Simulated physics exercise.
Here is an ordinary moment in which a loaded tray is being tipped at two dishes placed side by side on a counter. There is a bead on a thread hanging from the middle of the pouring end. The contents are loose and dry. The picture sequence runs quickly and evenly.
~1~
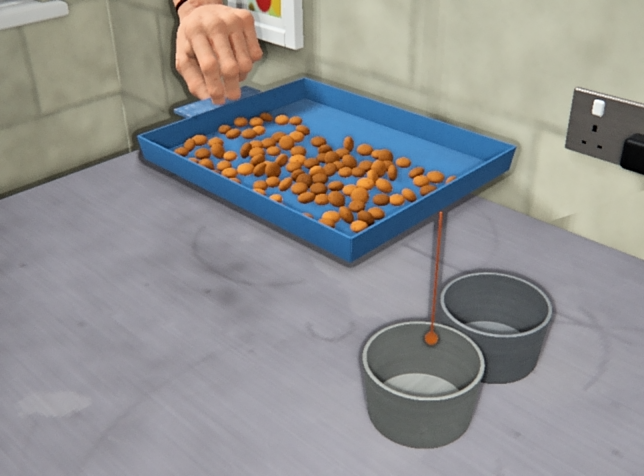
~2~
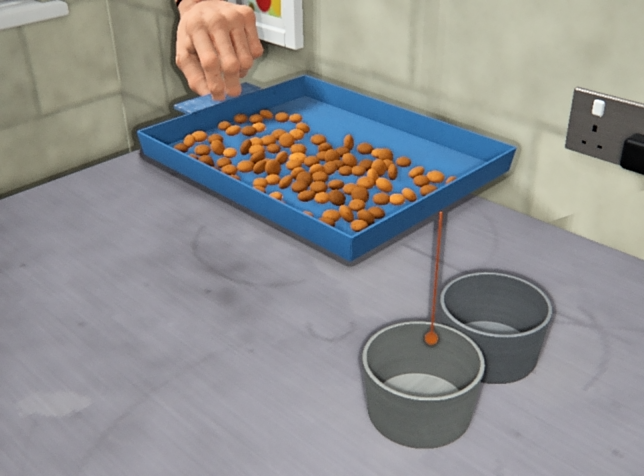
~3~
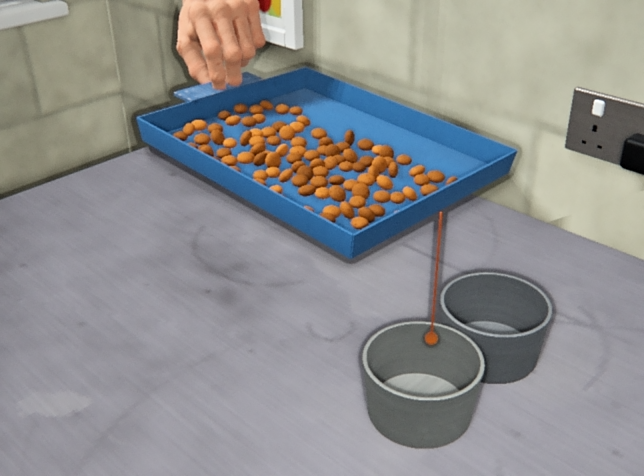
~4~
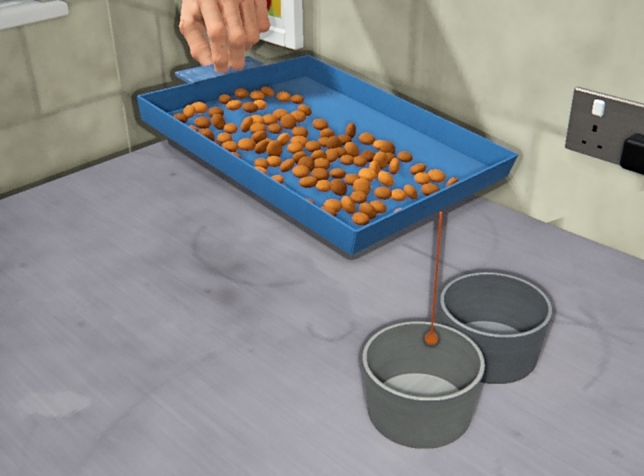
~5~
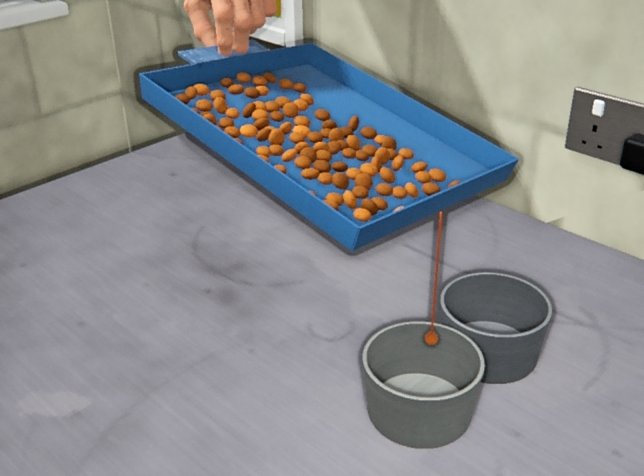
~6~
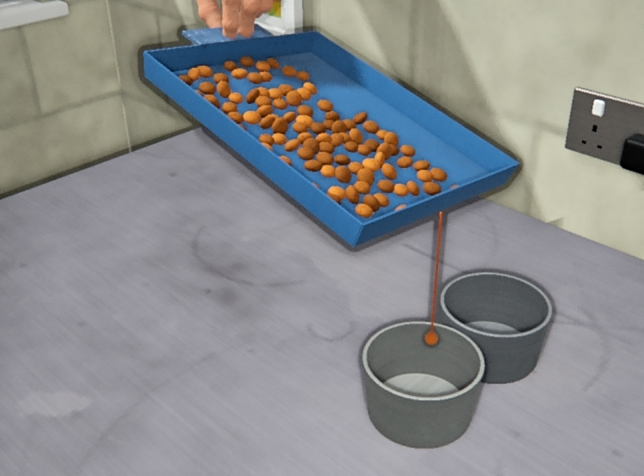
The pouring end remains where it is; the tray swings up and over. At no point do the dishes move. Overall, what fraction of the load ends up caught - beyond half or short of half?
Mostly caught.
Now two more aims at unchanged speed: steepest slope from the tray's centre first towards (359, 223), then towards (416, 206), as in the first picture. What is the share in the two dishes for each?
Near 0 % and, after that, 10 %.
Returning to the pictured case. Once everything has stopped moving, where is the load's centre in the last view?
At about (497, 349), give or take.
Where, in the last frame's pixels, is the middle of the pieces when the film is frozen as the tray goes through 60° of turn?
The middle of the pieces sits at roughly (446, 153).
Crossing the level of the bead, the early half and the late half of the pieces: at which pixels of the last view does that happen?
Roughly (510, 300) first, then roughly (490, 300).
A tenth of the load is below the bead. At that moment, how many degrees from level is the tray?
Roughly 85 degrees at that moment.
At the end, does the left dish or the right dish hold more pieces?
It's the rightmost dish that ends with more.
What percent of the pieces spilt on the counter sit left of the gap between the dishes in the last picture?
Estimate: About 10 per cent.
Soon after the last picture, tray tipped steeply; all on the tray.
A little later, tray tipped right over; about half on the tray; about a quarter in the right dish; a stray few outside both; about a quarter in the air.
Later still, tray tipped past a quarter turn; most in the right dish; about a quarter outside both.
At rest, tray tipped past a quarter turn; none in the left dish; most in the right dish; about a quarter outside both.
